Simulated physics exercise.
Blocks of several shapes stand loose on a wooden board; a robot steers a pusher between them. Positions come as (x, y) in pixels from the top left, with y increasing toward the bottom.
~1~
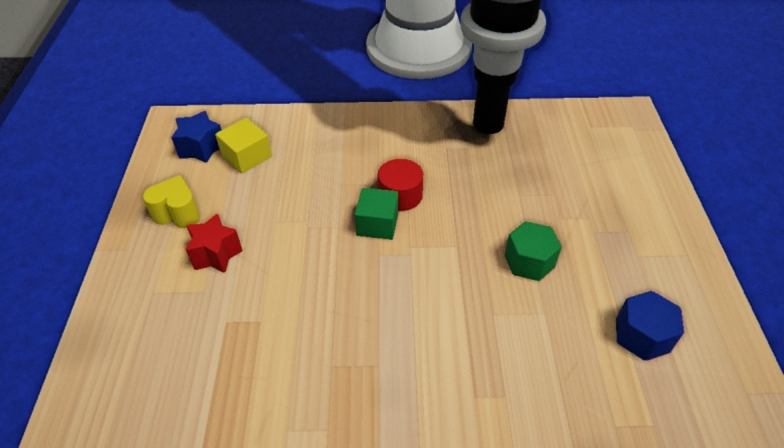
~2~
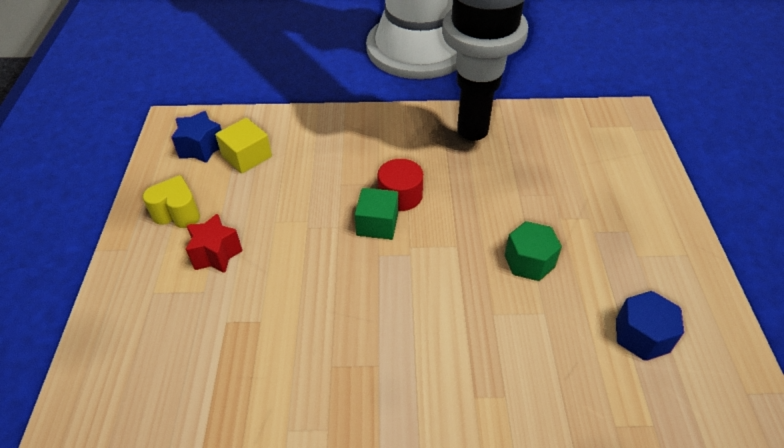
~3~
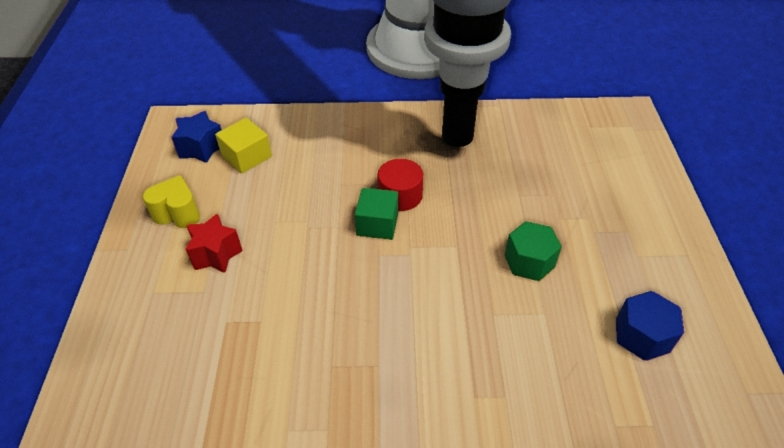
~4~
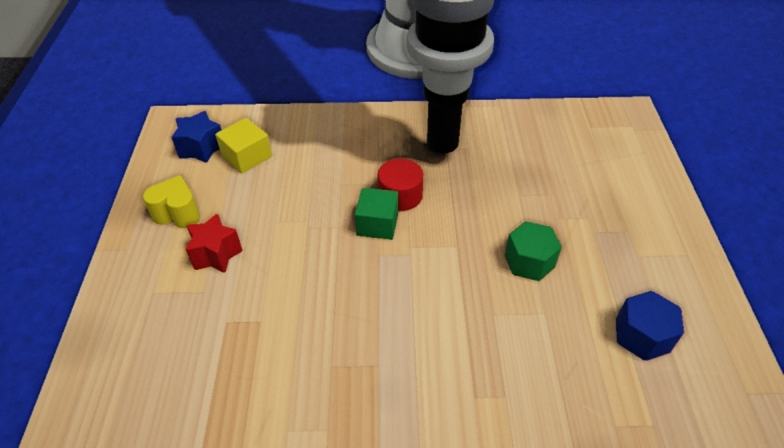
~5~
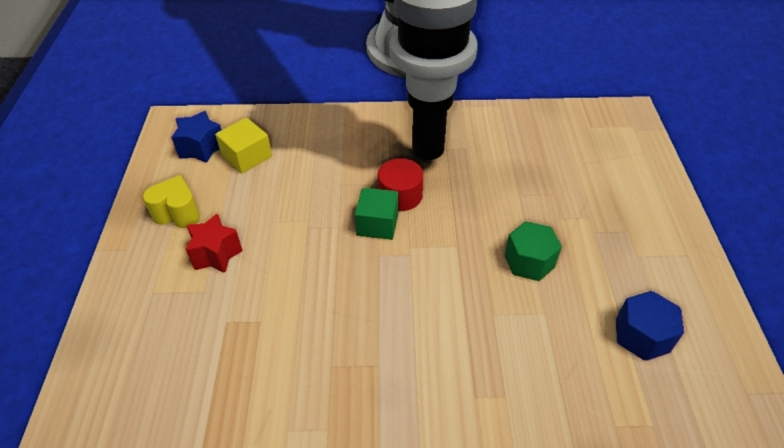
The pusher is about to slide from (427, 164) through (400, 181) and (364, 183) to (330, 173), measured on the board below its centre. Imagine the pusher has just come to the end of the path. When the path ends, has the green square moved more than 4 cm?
Short answer: No.
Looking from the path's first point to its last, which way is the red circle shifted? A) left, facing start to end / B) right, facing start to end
Option A.
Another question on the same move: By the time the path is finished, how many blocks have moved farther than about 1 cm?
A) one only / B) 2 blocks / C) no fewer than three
My pick is B.
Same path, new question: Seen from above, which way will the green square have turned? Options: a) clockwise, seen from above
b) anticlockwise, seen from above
a
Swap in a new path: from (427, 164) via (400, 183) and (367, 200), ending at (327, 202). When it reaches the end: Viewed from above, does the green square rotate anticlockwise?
No, I don't think so.
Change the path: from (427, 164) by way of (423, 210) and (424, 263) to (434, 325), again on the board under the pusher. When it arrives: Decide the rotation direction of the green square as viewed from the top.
Prediction: Clockwise.
What follows on the original path. One third of the way, pusher (400, 167); green square (369, 216), turned 30° clockwise; red circle (391, 187).
Two thirds of the way, pusher (362, 169); green square (365, 225), turned 40° clockwise; red circle (385, 192).
At the end, pusher (329, 159); yellow square in place; green square (365, 225), turned 40° clockwise; red circle (385, 192).
